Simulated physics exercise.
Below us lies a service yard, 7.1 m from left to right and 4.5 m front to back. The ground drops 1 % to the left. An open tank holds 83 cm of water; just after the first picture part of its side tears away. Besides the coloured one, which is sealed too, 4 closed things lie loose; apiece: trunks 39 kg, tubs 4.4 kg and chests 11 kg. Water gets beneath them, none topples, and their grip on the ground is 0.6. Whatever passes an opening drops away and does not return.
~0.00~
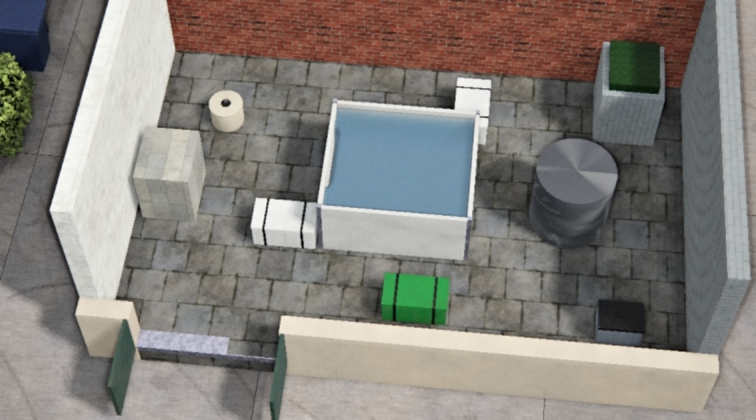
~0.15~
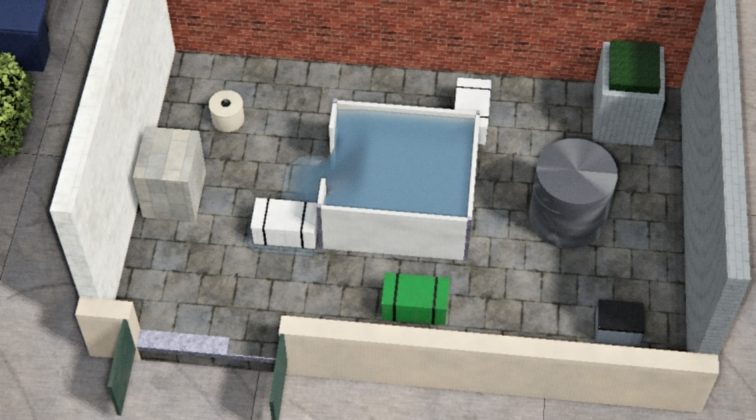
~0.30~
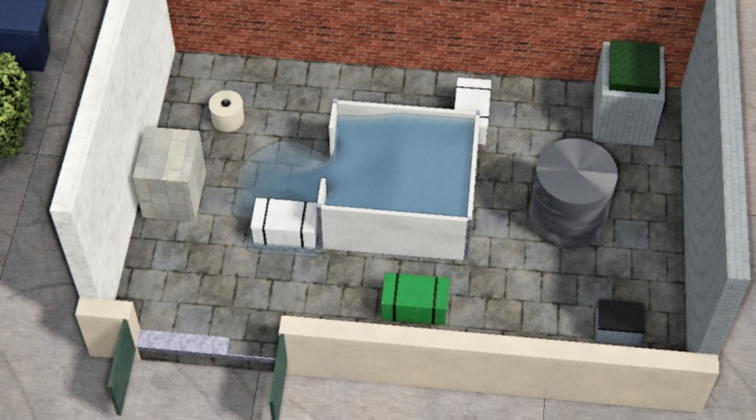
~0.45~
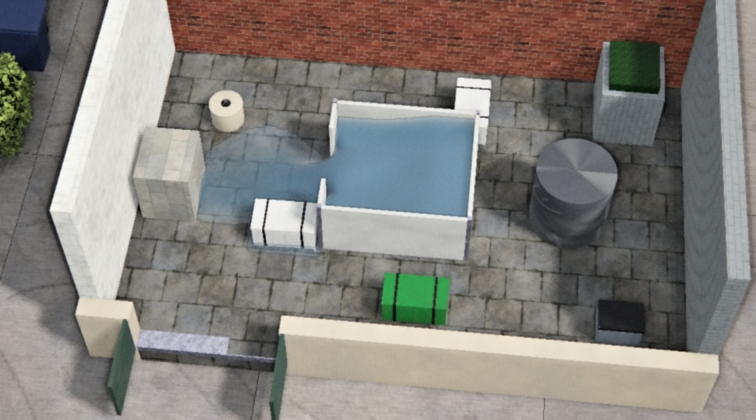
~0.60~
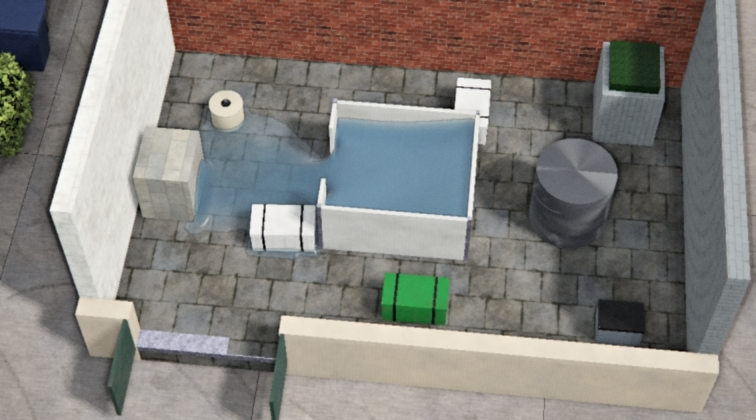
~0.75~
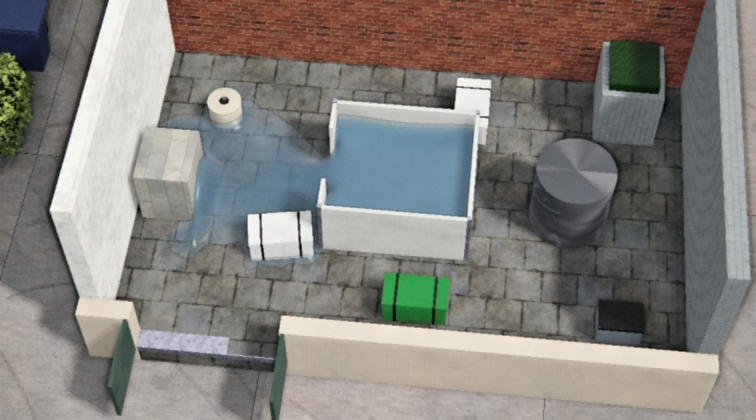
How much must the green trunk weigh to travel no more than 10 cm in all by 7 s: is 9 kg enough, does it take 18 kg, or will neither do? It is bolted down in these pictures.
Verdict: The smaller load will do.
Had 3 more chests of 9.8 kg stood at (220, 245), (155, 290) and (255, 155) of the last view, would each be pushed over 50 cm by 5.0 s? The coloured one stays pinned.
In turn: More, more, over.
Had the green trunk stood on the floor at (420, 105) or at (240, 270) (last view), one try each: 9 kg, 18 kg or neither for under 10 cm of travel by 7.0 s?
In turn: Neither holds; neither holds.
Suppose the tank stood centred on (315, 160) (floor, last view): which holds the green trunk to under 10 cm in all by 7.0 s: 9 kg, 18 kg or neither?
Then the smaller load will do.
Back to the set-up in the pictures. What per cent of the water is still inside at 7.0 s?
About 74 per cent.
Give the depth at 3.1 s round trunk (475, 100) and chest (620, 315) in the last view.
Roughly 3 and 0 cm.
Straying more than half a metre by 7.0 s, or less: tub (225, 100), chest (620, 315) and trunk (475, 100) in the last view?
In that order: Past it, under, more.
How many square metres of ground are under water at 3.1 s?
Roughly 15 m2.
After 1.4 s the green trunk would be 0 cm from its start with 9 kg and 0 cm from its start with 18 kg; 0 cm of water round it then.
After 3.1 s the green trunk would be 0 cm from its start with 9 kg and 0 cm from its start with 18 kg; 0 cm of water round it then.
After 4.9 s the green trunk would be 0 cm from its start with 9 kg and 0 cm from its start with 18 kg; 0 cm of water round it then.
After 7.0 s the green trunk would be 0 cm from its start with 9 kg and 0 cm from its start with 18 kg; 1 cm of water round it then.
